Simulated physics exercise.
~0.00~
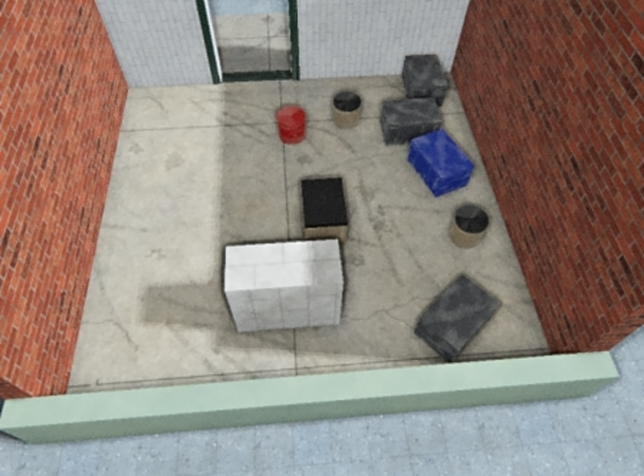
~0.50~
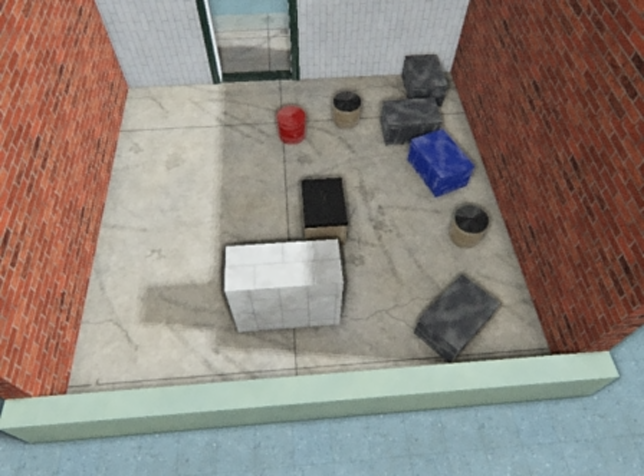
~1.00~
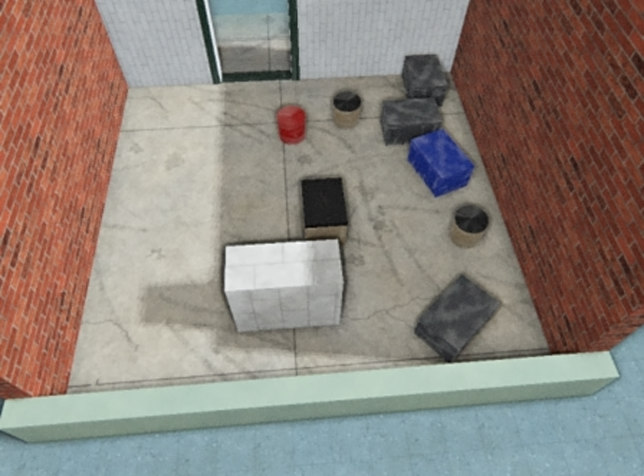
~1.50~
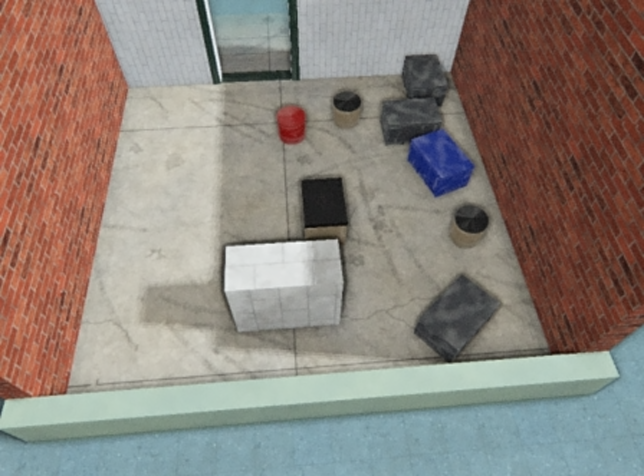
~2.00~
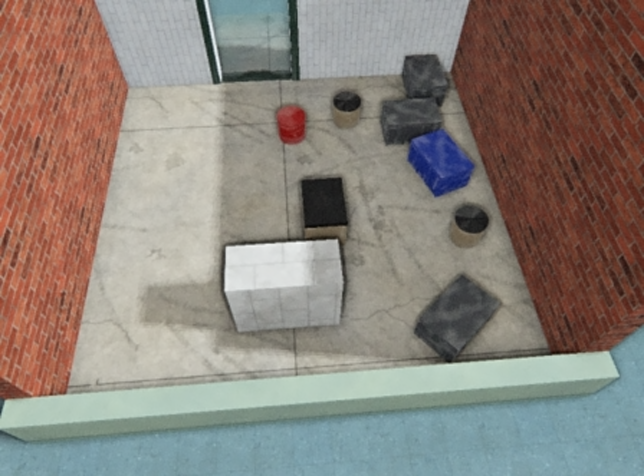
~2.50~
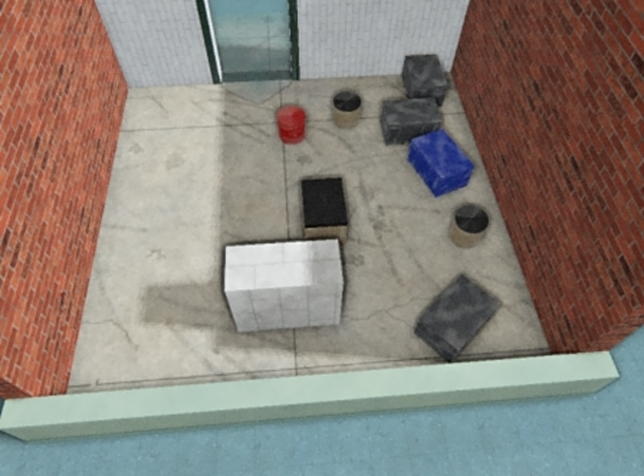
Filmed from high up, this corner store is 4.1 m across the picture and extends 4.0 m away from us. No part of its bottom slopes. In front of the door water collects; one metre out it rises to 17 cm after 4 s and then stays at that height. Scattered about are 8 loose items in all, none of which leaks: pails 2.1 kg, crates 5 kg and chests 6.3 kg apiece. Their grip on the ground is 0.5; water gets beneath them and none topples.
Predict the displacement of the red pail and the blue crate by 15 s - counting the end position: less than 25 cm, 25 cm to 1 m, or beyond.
The red pail covers a long distance and the blue crate creeps a modest distance.
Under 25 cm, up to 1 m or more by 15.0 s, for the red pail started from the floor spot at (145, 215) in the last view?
Short answer, it is taken a long way.
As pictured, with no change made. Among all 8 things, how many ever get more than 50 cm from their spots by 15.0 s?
The number is 7.
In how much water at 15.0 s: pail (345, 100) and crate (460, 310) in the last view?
Roughly 5 and 8 cm.
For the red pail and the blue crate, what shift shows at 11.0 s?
About 350 cm and 10 cm, respectively.
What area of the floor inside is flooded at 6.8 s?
Somewhere about 12 m2, give or take.
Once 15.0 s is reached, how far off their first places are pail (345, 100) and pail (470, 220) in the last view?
The first is 60 cm from its start, the second 200 cm.
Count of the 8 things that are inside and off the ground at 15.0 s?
I'd say 8 of them.
After 3.5 s the red pail is near (292, 116), 0.0 m from its start, aground; the blue crate is near (442, 153), 0.0 m from its start, aground; 0 afloat.
After 6.8 s the red pail is near (457, 241), 2.3 m from its start, afloat; the blue crate is near (442, 153), 0.0 m from its start, aground; 1 afloat.
After 11.0 s the red pail is near (546, 340), 3.4 m from its start, afloat; the blue crate is near (445, 144), 0.1 m from its start, afloat; 6 afloat.
After 15.0 s the red pail is near (445, 337), 2.9 m from its start, afloat; the blue crate is near (394, 126), 0.6 m from its start, afloat; 8 afloat.
